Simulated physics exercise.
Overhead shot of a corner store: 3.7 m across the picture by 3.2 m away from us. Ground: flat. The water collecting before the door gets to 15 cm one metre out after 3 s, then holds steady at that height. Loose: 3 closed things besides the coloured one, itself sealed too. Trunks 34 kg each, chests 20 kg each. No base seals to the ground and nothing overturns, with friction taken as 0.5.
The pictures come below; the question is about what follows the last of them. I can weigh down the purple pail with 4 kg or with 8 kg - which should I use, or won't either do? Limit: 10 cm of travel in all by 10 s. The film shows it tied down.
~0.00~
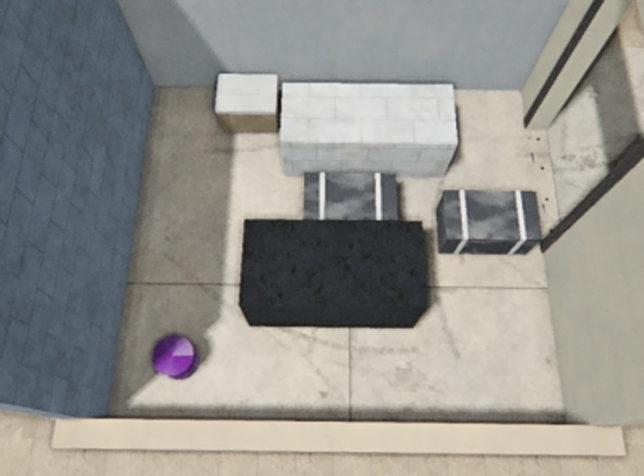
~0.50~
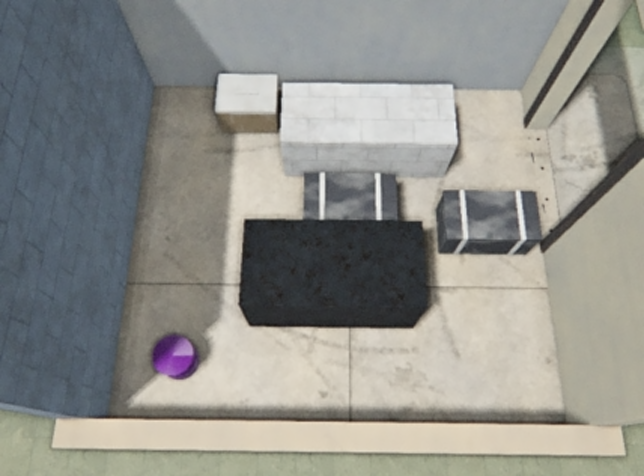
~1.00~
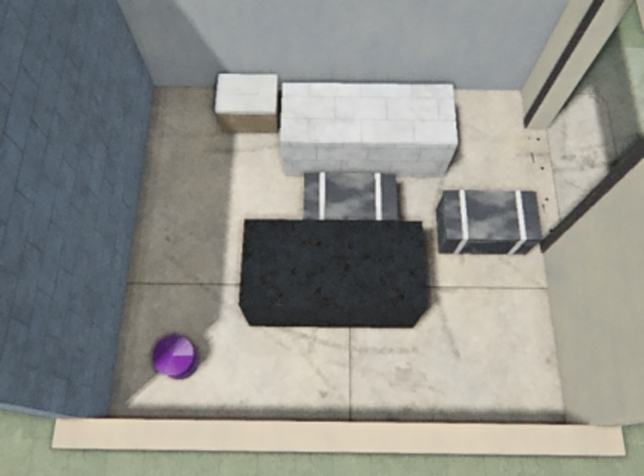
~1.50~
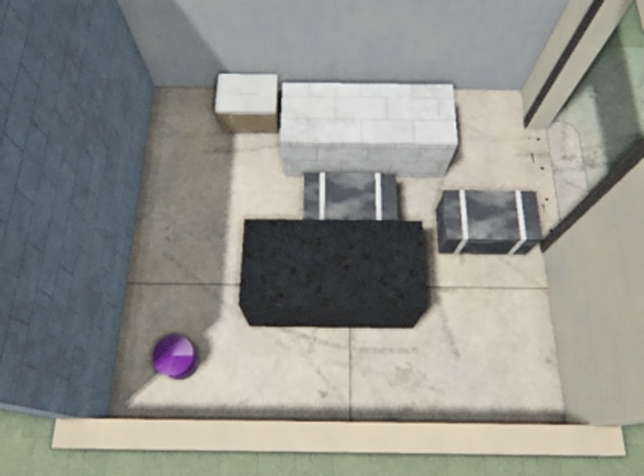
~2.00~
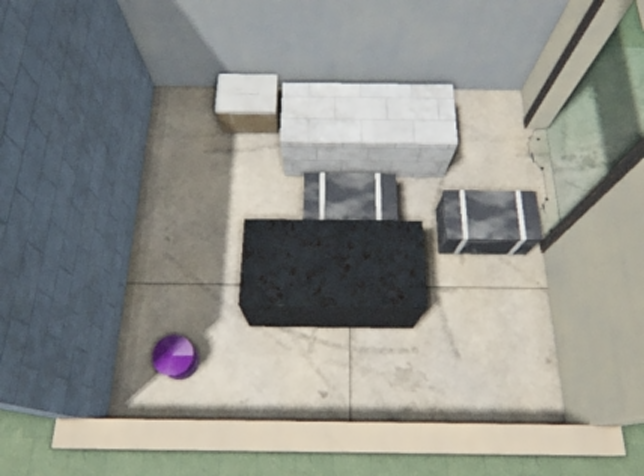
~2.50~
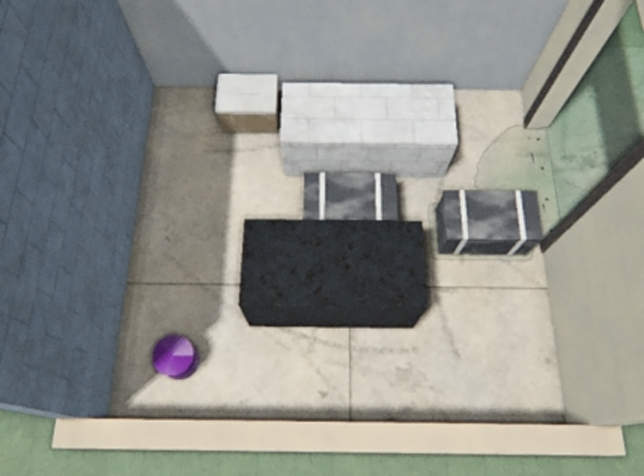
Go with the lighter one.
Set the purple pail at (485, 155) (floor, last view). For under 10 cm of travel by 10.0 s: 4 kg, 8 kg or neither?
Looking at the loads, neither keeps it.
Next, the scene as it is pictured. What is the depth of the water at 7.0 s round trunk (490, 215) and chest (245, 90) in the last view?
Around 7 cm and 4 cm.
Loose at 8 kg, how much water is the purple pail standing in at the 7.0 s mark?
Around 0 cm.
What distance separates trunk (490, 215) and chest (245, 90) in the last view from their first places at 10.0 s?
In turn: 60 cm, 0 cm.
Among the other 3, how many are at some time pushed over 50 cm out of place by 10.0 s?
Total: 1.
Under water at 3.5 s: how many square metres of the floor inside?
Wet area: Approx. 1.5 m2.
After 3.5 s the purple pail would be 0 cm from its start with 4 kg and 0 cm from its start with 8 kg; 0 cm of water round it then.
After 4.5 s the purple pail would be 0 cm from its start with 4 kg and 0 cm from its start with 8 kg; 0 cm of water round it then.
After 7.0 s the purple pail would be 0 cm from its start with 4 kg and 0 cm from its start with 8 kg; 0 cm of water round it then.
After 10.0 s the purple pail would be 3 cm from its start with 4 kg and 0 cm from its start with 8 kg; 5 cm of water round it then.
